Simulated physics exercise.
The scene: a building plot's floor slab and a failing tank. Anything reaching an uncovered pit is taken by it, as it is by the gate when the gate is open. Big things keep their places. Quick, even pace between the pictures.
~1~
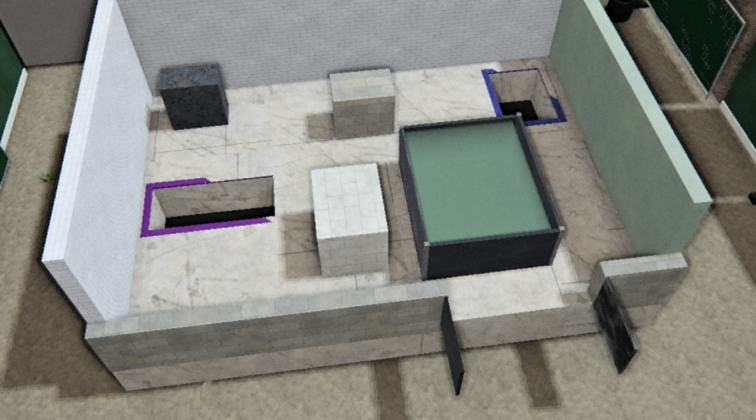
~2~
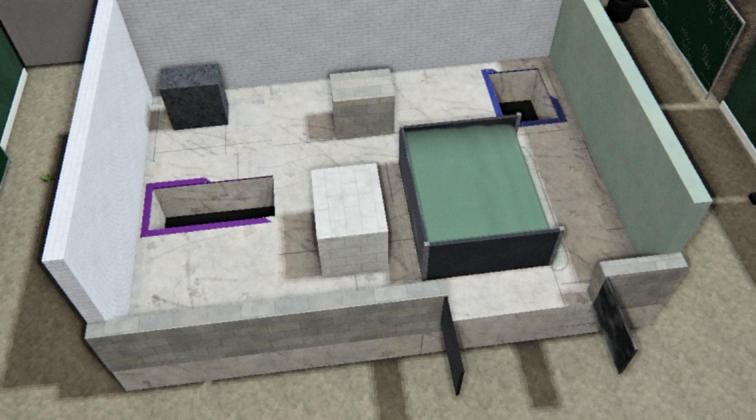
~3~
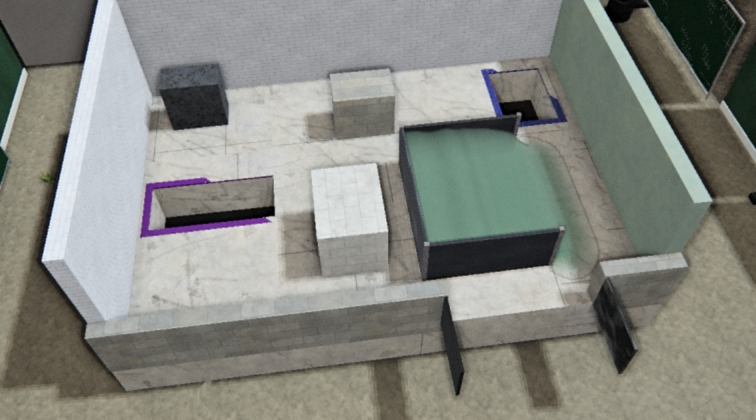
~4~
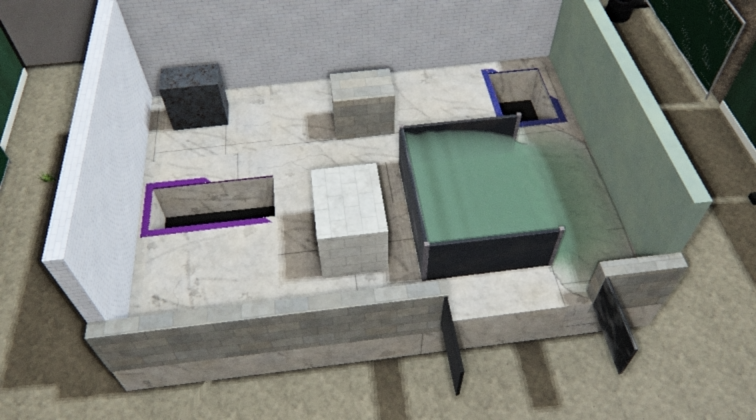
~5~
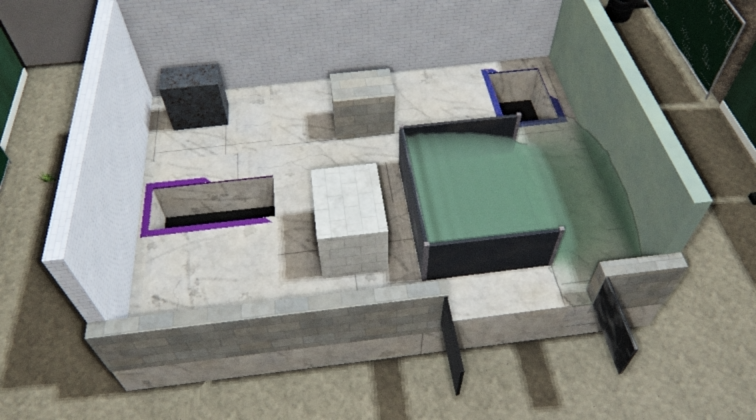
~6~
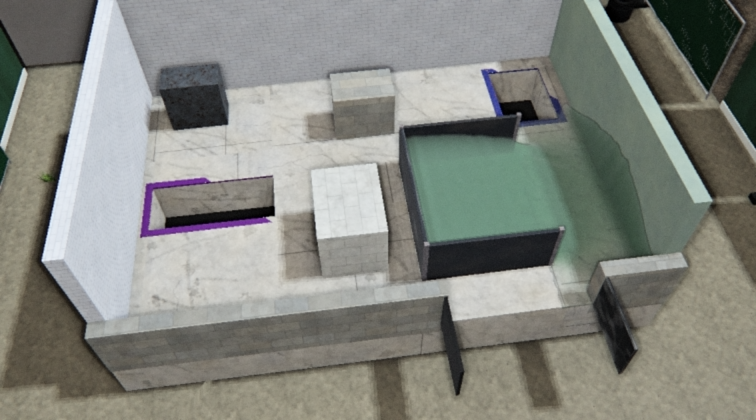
A dark-sided tank of still green water opened on its right side, and the water poured out, spread over the pale floor and washed up against the green wall on the right.
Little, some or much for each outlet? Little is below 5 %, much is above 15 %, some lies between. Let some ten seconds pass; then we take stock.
The gate gets much. The purple pit gets little. The blue pit gets much.
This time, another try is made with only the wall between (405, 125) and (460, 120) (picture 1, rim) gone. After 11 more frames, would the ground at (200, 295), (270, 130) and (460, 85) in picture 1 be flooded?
Spot by spot: Unaffected, then soaked through, then soaked through.
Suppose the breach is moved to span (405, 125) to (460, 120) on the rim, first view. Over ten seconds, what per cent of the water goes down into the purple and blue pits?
Purple about 25 %, blue about 35 %.
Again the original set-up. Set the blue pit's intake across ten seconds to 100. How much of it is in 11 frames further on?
Estimate: Some 30 per cent.
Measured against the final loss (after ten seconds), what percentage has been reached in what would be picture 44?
My reading is about 75 per cent.
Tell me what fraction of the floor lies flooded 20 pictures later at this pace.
It comes to 45 per cent.
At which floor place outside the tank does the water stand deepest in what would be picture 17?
I'd point to about (625, 284).
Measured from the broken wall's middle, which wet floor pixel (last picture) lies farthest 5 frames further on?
I'd go with roughly (540, 57).
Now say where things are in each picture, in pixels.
The first picture shows still water in the tank at (476, 178).
In the second picture, the front is at (555, 268), out from the gap at (530, 195).
In the third picture, water pours out at (530, 196) and has run to a hidden place.
In the fourth picture, the front is at a hidden place, out from the gap at (529, 197).
In the fifth picture, water pours out at (529, 197) and has run to (574, 121).
In the sixth picture, the front is at (568, 107), out from the gap at (529, 197).
A moment on, water covers 15 % of the floor; the gate 0 %, the purple pit 0 %, the blue pit 3 %.
Next, water covers 25 % of the floor; the gate 3 %, the purple pit 0 %, the blue pit 12 %.
Then, water covers 45 % of the floor; the gate 11 %, the purple pit 0 %, the blue pit 24 %.
Later, water covers 45 % of the floor; the gate 15 %, the purple pit 0 %, the blue pit 34 %.
In the end, water covers 50 % of the floor; the gate 21 %, the purple pit 2 %, the blue pit 43 %.
